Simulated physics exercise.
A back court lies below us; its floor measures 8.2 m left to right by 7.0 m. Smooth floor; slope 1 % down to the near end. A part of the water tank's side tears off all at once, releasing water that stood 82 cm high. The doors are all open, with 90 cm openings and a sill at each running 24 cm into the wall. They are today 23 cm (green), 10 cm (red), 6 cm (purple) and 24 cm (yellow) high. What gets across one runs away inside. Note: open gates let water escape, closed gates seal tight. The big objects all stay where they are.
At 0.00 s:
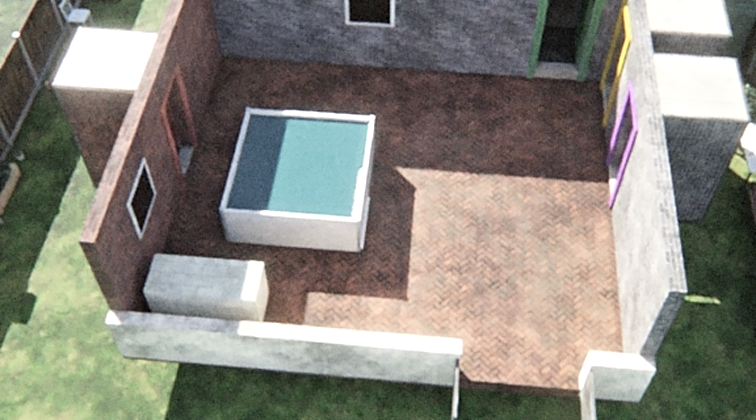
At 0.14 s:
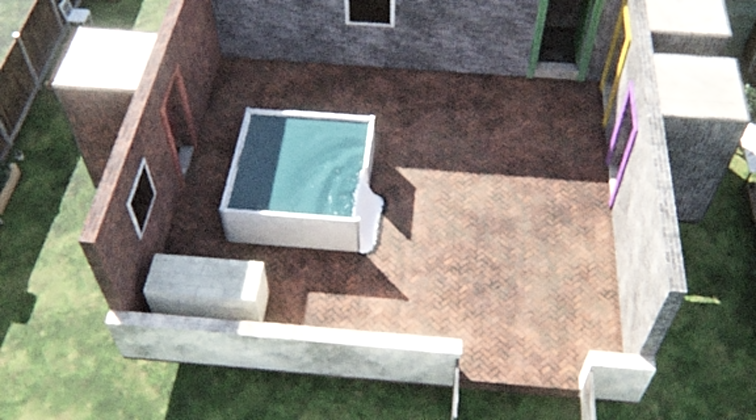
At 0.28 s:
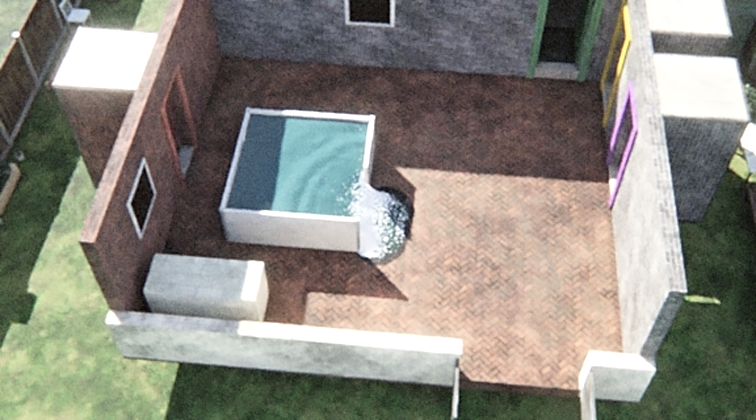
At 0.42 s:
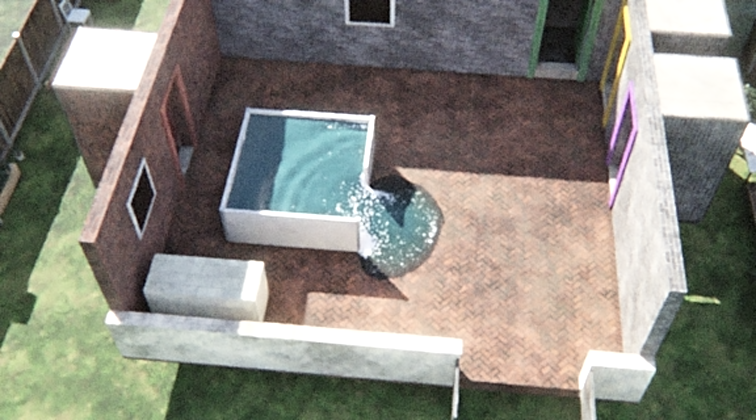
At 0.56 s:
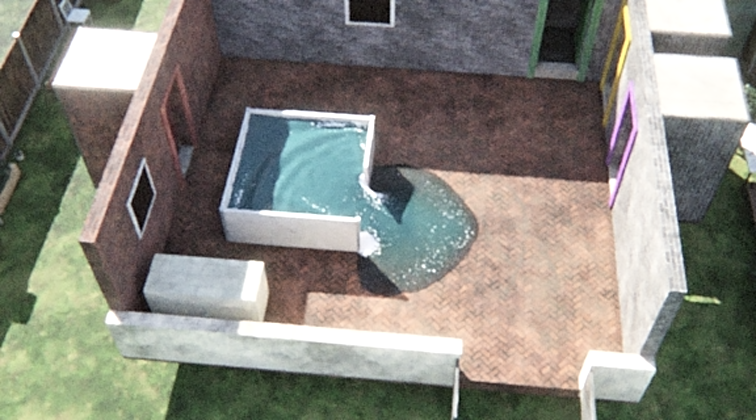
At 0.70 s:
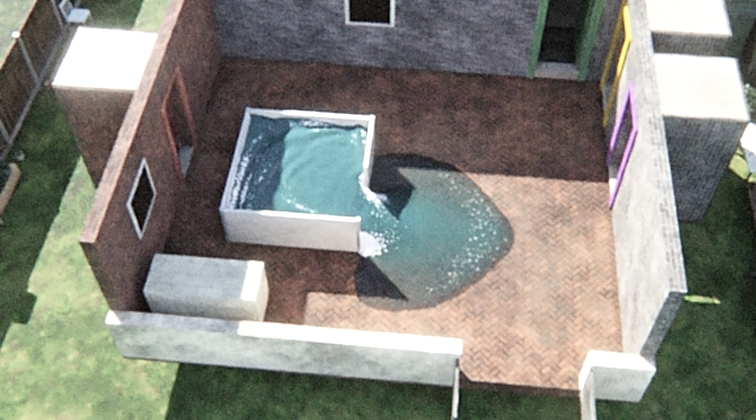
We see a walled brick-floored court from above, with a square tank of still water; then part of its right side breaks open, and water pours out and spreads in a widening, rounded pool across the floor.
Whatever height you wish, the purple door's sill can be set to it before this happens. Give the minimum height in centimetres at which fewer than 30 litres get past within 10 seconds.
17 cm.
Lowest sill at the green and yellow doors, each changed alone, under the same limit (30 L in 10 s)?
Roughly 9.5 cm for the green door and roughly 9.5 cm for the yellow door.
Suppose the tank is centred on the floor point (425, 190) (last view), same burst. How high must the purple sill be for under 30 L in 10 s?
At least roughly 26 cm high.
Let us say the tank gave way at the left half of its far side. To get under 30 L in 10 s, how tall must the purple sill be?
Then it needs around 8.5 cm.
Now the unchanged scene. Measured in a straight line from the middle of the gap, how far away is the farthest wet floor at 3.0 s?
Roughly 6.2 metres.
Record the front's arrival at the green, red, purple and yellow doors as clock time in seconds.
Arrival: Green 3.6 s, red not within the 10 s, purple 1.6 s, yellow 2.6 s.
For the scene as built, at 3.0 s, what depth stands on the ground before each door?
In cm - green: 0, red: 0, purple: 21, yellow: 9.
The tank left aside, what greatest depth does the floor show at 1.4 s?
About 50 cm.
After 1.4 s water covers 35 % of the floor, deepest (50 cm) near (364, 234); it has not reached the purple door.
After 3.0 s water covers 50 % of the floor, deepest (34 cm) near (621, 380); 21 cm at the purple door, 102 litres in over its 6 cm sill.
After 10.0 s water covers 85 % of the floor, deepest (12 cm) near (598, 378); 8 cm at the purple door, 268 litres in over its 6 cm sill.
At the purple door as built, the water arrived by 1.6 s and peaked near 23 cm at 2.6 s.
With a sill of 15 cm, 53 litres would have come in within the 10 s; with 20.5 cm, 12 litres. So under 30 litres takes about 17 cm.
